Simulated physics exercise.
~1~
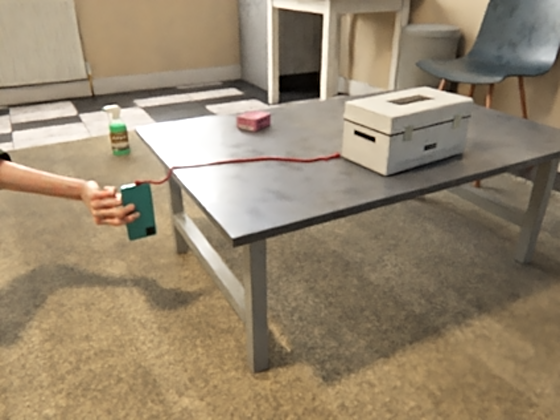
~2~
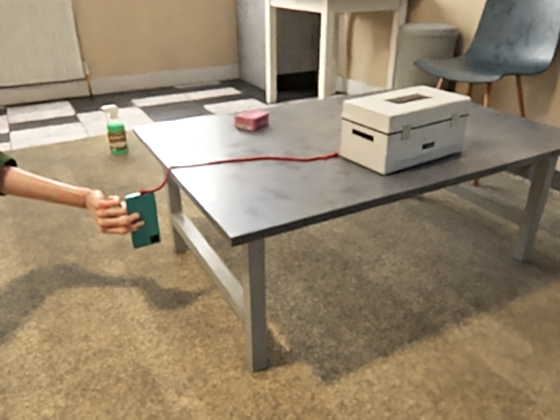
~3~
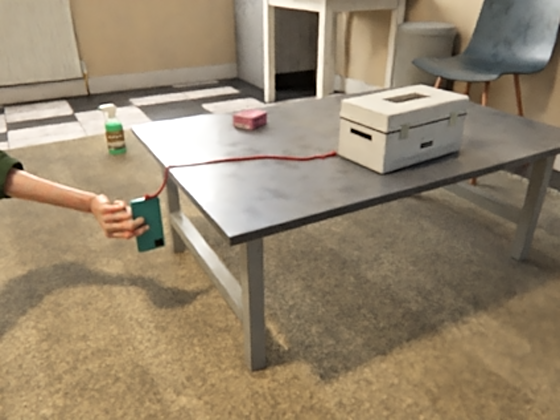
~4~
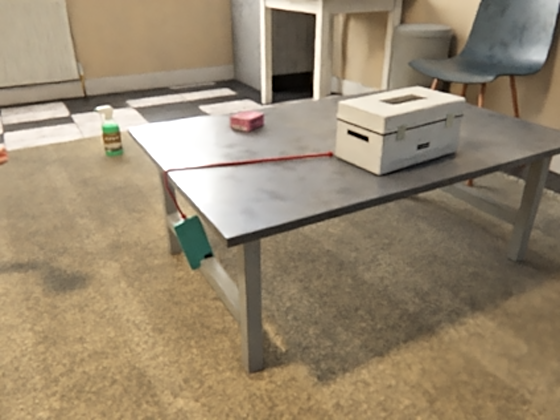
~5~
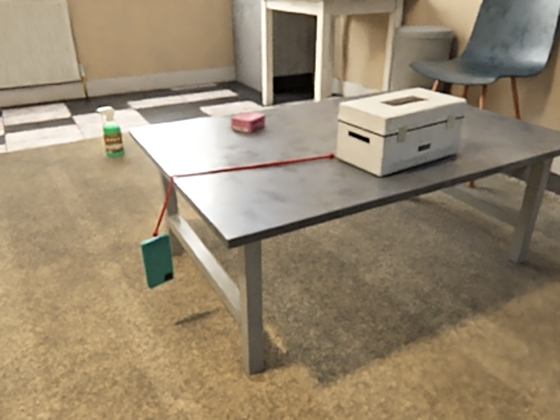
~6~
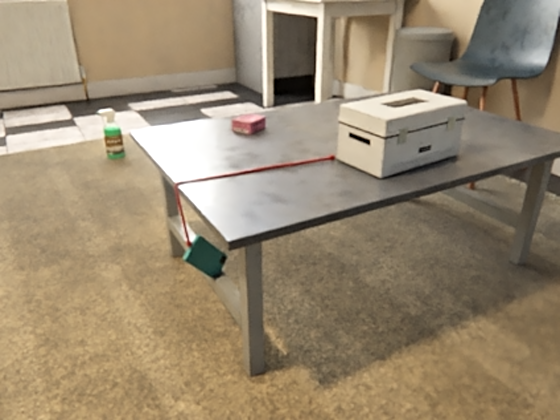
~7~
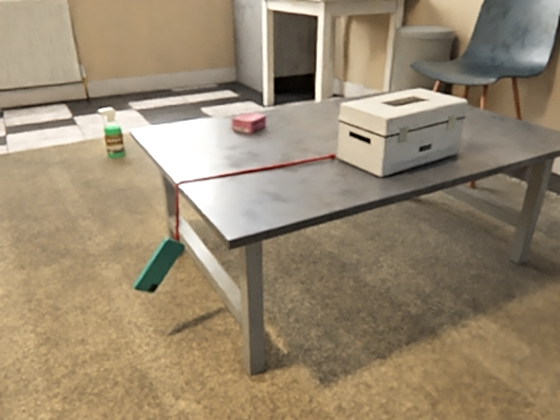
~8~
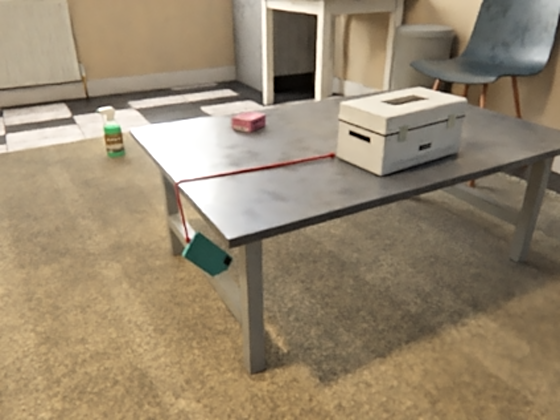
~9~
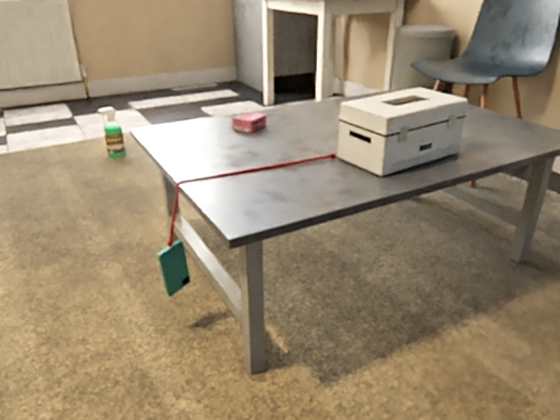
In a carpeted room, a hand releasing a turquoise phone tied by red cord to a white toolbox, leaving it swinging below the tabletop.
